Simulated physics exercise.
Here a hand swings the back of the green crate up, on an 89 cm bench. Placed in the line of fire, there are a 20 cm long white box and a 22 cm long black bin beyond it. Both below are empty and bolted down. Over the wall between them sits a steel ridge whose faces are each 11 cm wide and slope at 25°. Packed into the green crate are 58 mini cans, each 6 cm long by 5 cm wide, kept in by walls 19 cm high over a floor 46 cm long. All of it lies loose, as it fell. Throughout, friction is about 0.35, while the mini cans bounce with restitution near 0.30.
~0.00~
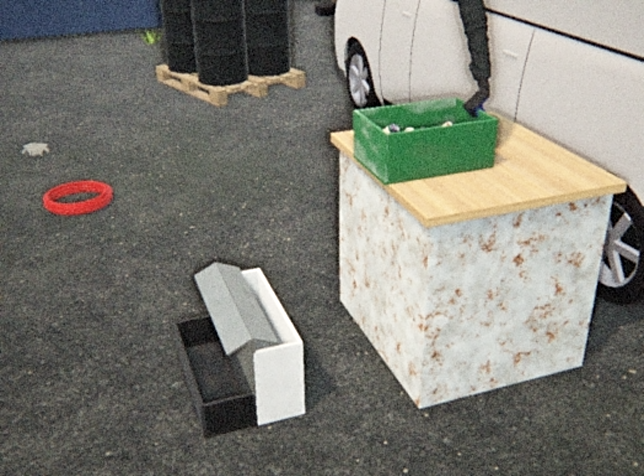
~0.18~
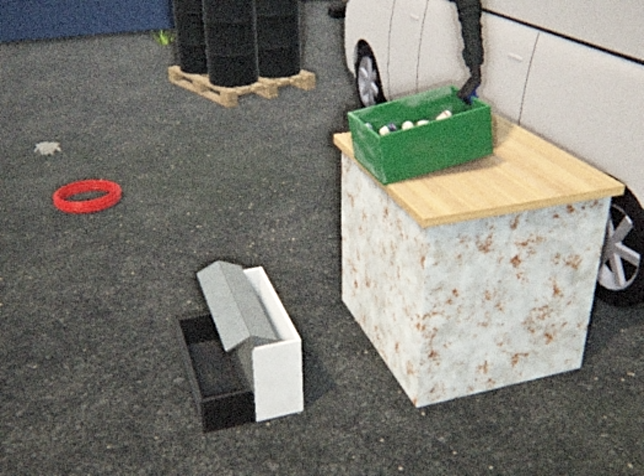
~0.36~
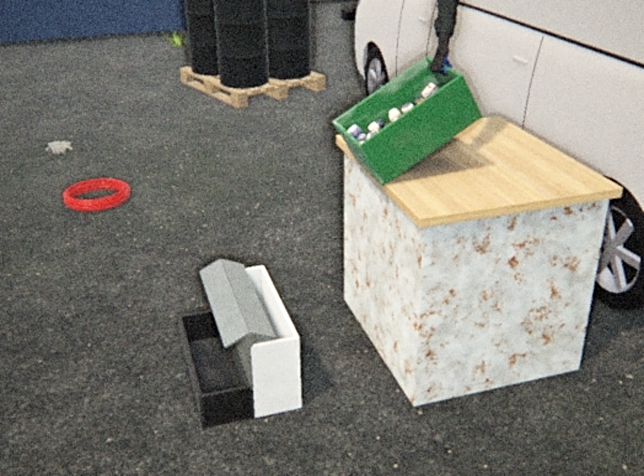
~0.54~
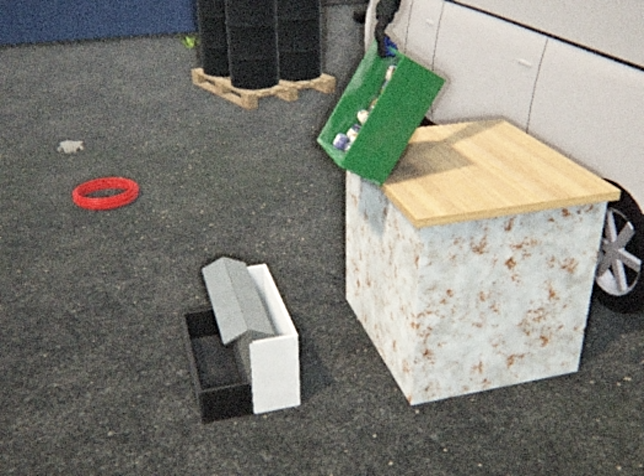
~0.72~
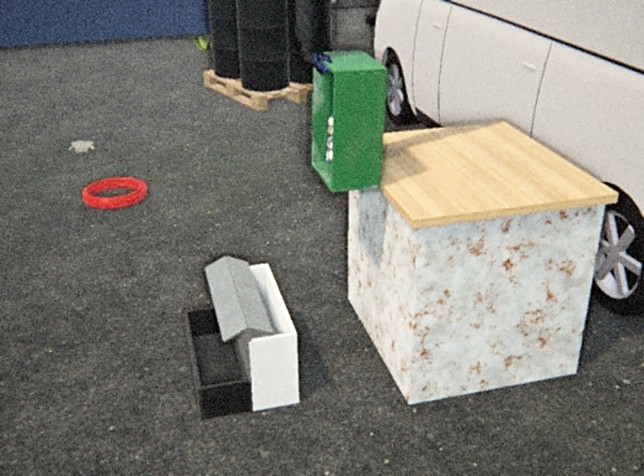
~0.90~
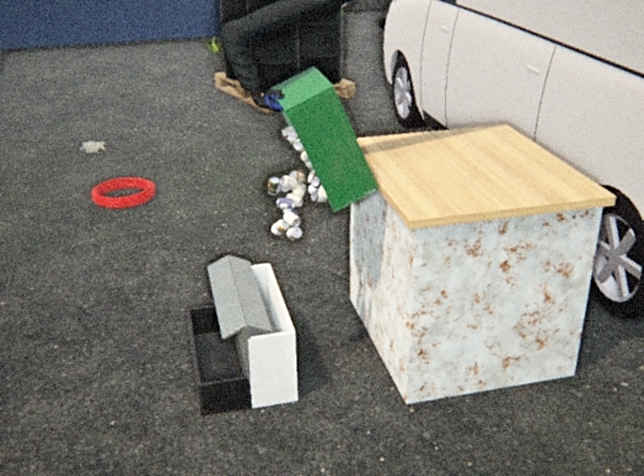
A dark-sleeved arm steadily tipped a green crate up and over the left edge of a wooden-topped block, and small pale cans poured out above a white box and black bin.
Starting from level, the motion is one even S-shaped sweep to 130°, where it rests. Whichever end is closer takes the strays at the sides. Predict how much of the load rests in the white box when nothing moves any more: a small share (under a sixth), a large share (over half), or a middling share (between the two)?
A middling share, between a sixth and a half, ends up in the white box.
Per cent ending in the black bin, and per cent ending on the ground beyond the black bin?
0 and 10 %.
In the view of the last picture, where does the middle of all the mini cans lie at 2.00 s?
Look around pixel (282, 354).
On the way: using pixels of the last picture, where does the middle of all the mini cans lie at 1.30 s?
Somewhere around pixel (278, 291) in the last view.
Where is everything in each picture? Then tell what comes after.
In the first picture (we follow the rim corner now nearest the camera; the camera moves round a little), green crate at (389, 134); white box at (256, 352); tilt 0°; nothing out yet.
In the second picture, green crate at (380, 136); tilt 8°.
In the third picture, green crate at (361, 144); tilt 30°.
In the fourth picture, green crate at (341, 163); tilt 58°.
In the fifth picture, green crate at (331, 188); tilt 88°.
In the sixth picture, green crate at (333, 209); white box at (251, 338); tilt 113°; 14 out, the lowest can at (294, 233).
After 1.08 s, tilt 128°; 11 still in the green crate, 6 in the white box and 41 in the air.
After 1.30 s, tilt 130°; 15 in the white box, 6 on the ground short of the white box and 37 in the air.
After 1.60 s, tilt 130°; 21 in the white box, 27 on the ground short of the white box, 6 on the ground beyond the black bin and 4 in the air.
When it is over (at 2.00 s), 21 in the white box, 30 on the ground short of the white box and 7 on the ground beyond the black bin. Asked share, 21 of 58, 36 per cent.
